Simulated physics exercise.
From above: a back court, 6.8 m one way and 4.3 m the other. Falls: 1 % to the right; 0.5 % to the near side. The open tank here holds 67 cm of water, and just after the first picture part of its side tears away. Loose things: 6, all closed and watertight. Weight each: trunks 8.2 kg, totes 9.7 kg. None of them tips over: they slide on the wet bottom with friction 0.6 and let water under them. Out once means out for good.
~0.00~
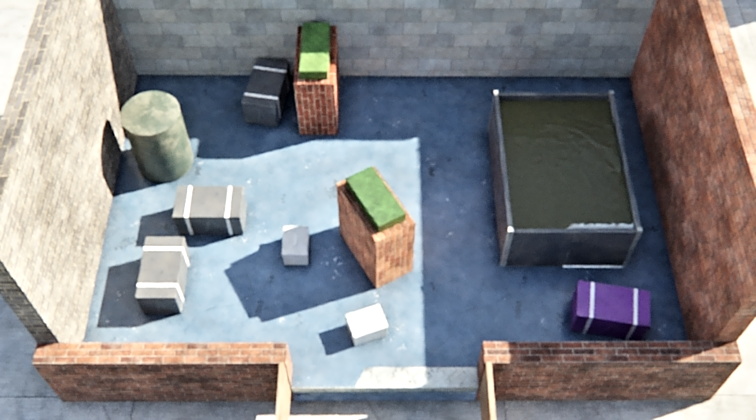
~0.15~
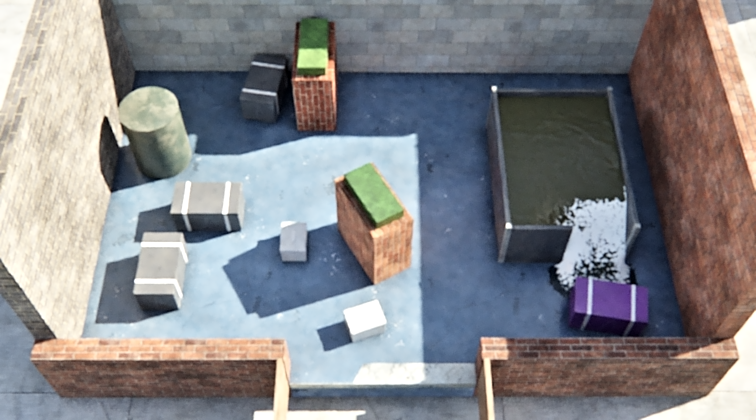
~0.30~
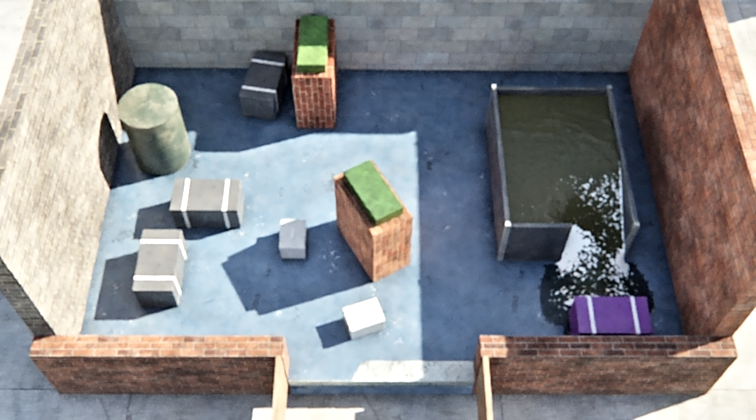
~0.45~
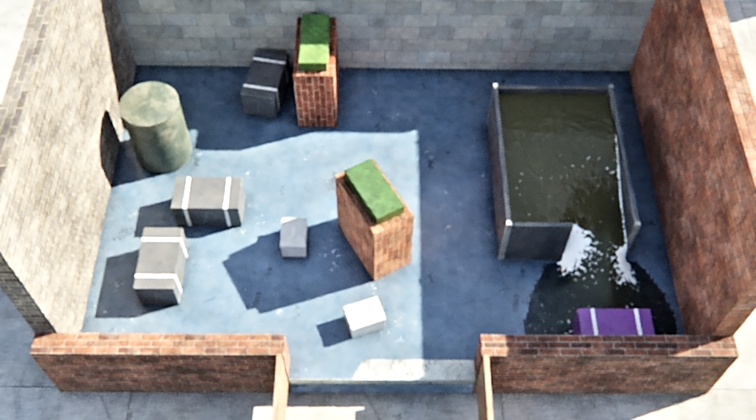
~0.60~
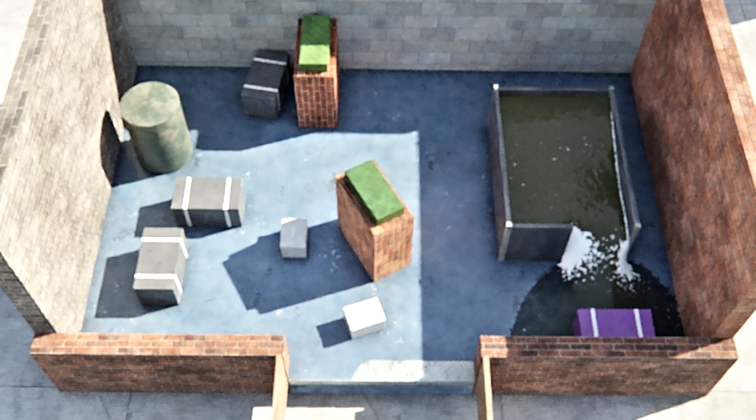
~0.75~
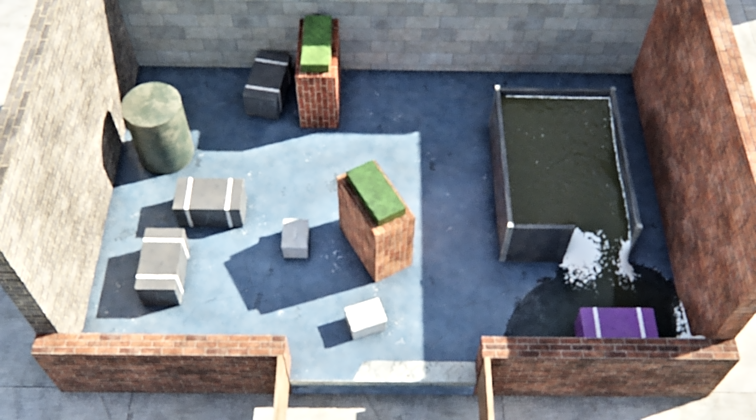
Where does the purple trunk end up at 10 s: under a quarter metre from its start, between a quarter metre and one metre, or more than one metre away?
More than one metre from its start.
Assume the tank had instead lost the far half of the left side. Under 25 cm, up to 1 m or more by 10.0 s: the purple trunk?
Well, the purple trunk scoots a modest distance.
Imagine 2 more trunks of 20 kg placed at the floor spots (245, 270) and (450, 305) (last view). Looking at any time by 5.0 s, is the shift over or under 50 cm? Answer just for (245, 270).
Within it.
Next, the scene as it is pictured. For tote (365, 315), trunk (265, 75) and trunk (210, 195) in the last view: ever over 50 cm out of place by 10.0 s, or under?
First one went too far, second one stayed inside, third one went too far.
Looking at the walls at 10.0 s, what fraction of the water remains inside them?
Remaining: Approx. 90 per cent.
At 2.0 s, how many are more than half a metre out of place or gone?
1 in all.
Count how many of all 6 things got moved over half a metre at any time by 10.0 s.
I make it 3.
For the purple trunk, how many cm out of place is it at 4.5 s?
350 cm or so by then.
After 2.0 s the purple trunk is near (579, 317), 0.6 m from its start, afloat; 0 of 6 are out; 1 afloat.
After 4.5 s the purple trunk is near (310, 341), 3.4 m from its start, afloat; 0 of 6 are out; 2 afloat.
After 7.0 s the purple trunk is near (310, 344), 3.4 m from its start, afloat; 0 of 6 are out; 3 afloat.
After 10.0 s the purple trunk is near (315, 354), 3.4 m from its start, afloat; 0 of 6 are out; 4 afloat.
